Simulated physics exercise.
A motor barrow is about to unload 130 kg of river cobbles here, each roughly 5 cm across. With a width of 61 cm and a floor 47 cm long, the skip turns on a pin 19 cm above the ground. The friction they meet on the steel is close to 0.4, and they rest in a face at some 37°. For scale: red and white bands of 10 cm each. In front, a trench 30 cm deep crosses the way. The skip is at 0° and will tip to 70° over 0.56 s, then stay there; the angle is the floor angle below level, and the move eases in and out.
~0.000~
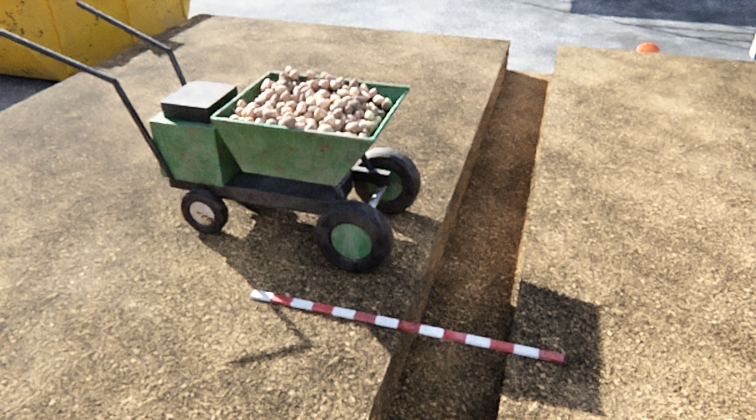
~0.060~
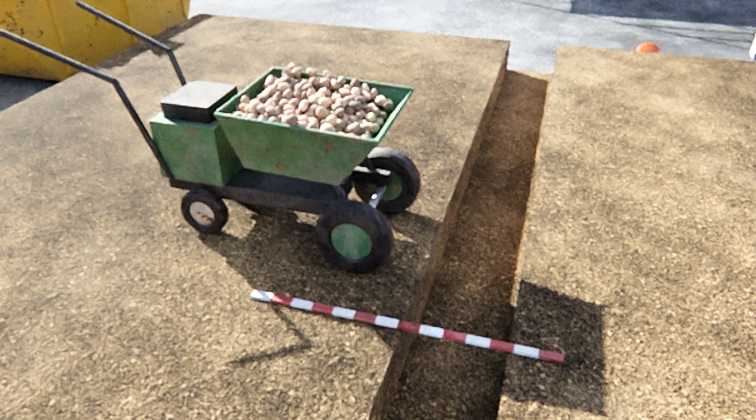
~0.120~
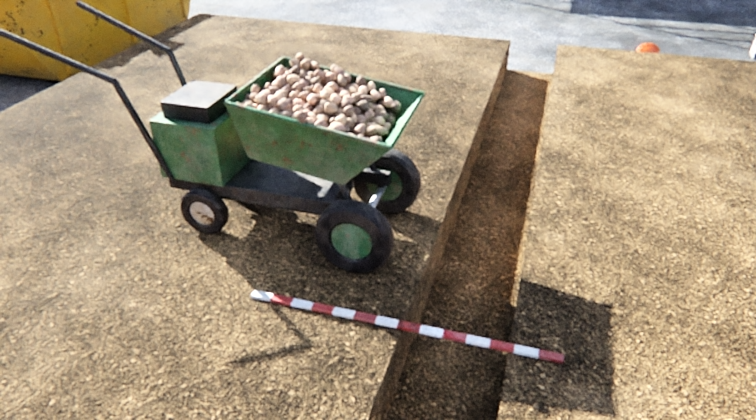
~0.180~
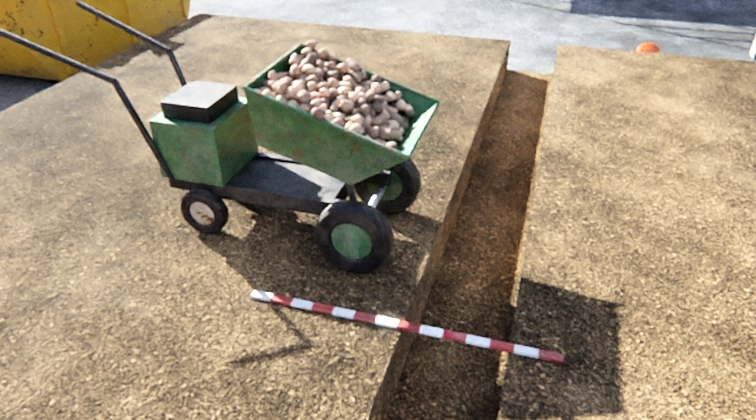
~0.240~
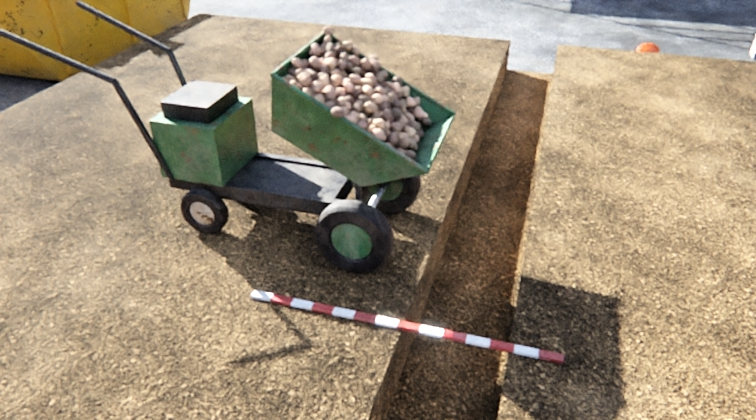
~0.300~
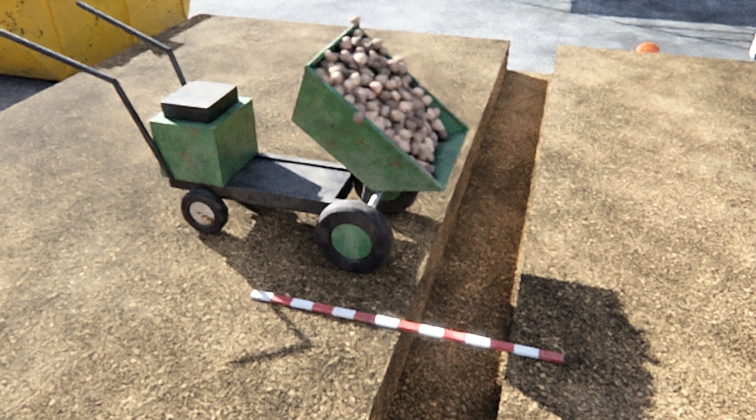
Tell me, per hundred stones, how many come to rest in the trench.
37 per hundred.
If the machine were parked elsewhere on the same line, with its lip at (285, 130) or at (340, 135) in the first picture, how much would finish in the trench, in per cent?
95 % and 70 %.
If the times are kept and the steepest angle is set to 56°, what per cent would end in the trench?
Trench share: Approx. 30%.
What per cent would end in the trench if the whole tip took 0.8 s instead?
It would be near 55 percent.
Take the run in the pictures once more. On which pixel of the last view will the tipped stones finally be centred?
Near (559, 266).
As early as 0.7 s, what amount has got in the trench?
About 20 per cent by then.
After 0.4 s the floor is at 59°; 100 % in the skip; the foremost stones are at (461, 185).
After 0.7 s the floor is at 70°; 60 % in the skip, 20 % in the trench, 20 % past the trench; the foremost stones are at (558, 262).
After 1.0 s the floor is at 70°; 12 % in the skip, 24 % in the trench, 64 % past the trench; the foremost stones are past the picture's edge.
After 3.0 s the floor is at 70°; 0 % in the skip, 37 % in the trench, 63 % past the trench; the foremost stones are past the picture's edge.
